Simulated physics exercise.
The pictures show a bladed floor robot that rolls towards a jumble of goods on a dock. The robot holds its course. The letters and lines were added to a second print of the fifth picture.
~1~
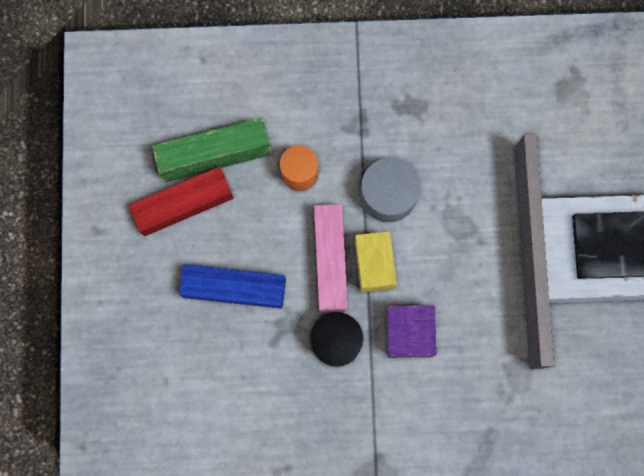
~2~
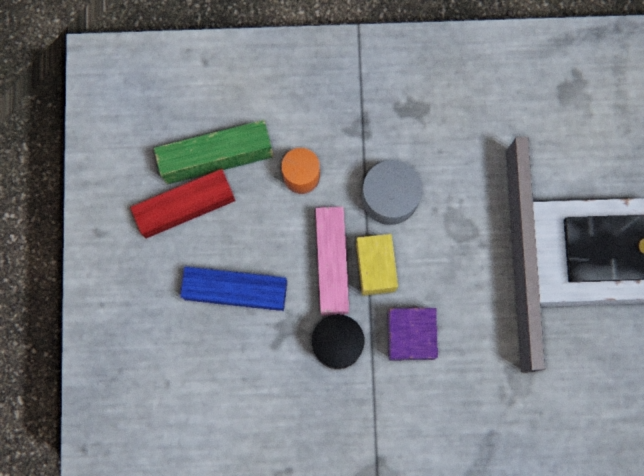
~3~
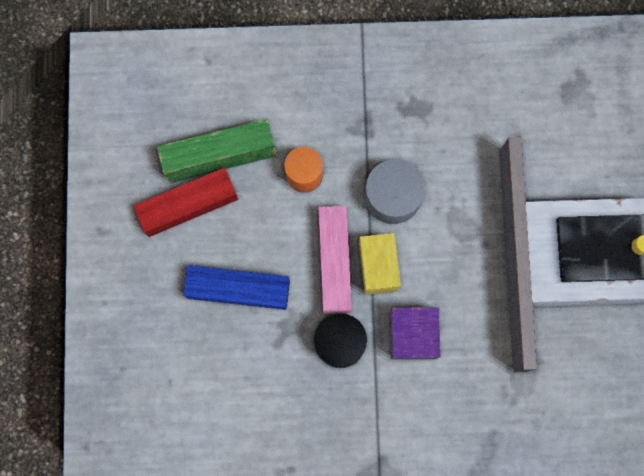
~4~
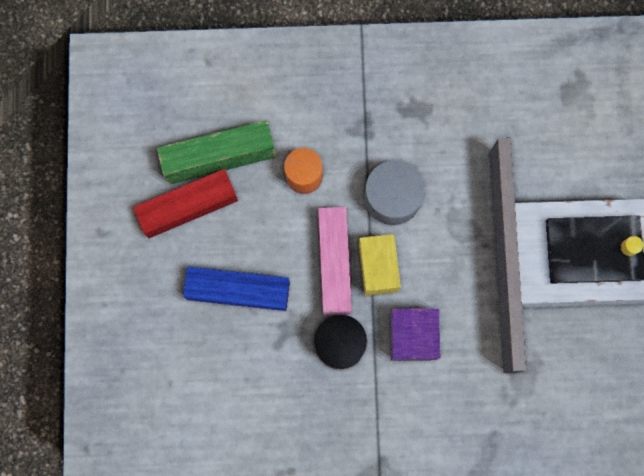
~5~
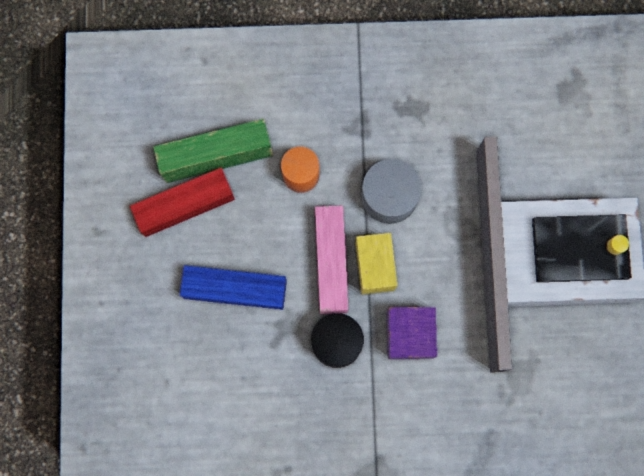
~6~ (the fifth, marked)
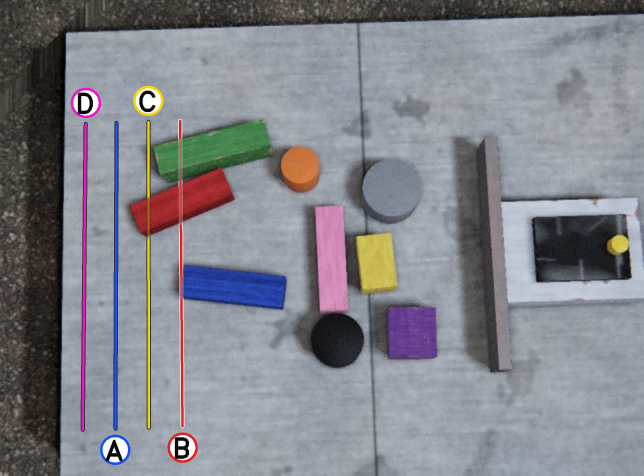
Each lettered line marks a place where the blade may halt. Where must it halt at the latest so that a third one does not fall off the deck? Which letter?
As far as mark C.
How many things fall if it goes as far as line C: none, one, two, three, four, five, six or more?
By then, one.
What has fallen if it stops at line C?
The blue stick goes over.
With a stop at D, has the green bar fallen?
No.
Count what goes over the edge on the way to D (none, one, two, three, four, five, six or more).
In all, six or more.
On the copy, A at (116, 272); B at (181, 270); C at (149, 271); D at (84, 273).
On C. First, robot (447, 252); black canister (294, 342); purple crate (343, 336).
Then, robot (319, 257); blue stick (129, 312); red stick (132, 209).
Finally, robot (222, 260); blue stick over the edge; red stick (68, 198); one fallen.
By contrast, A drops four; B is within the limit but short; D drops seven.
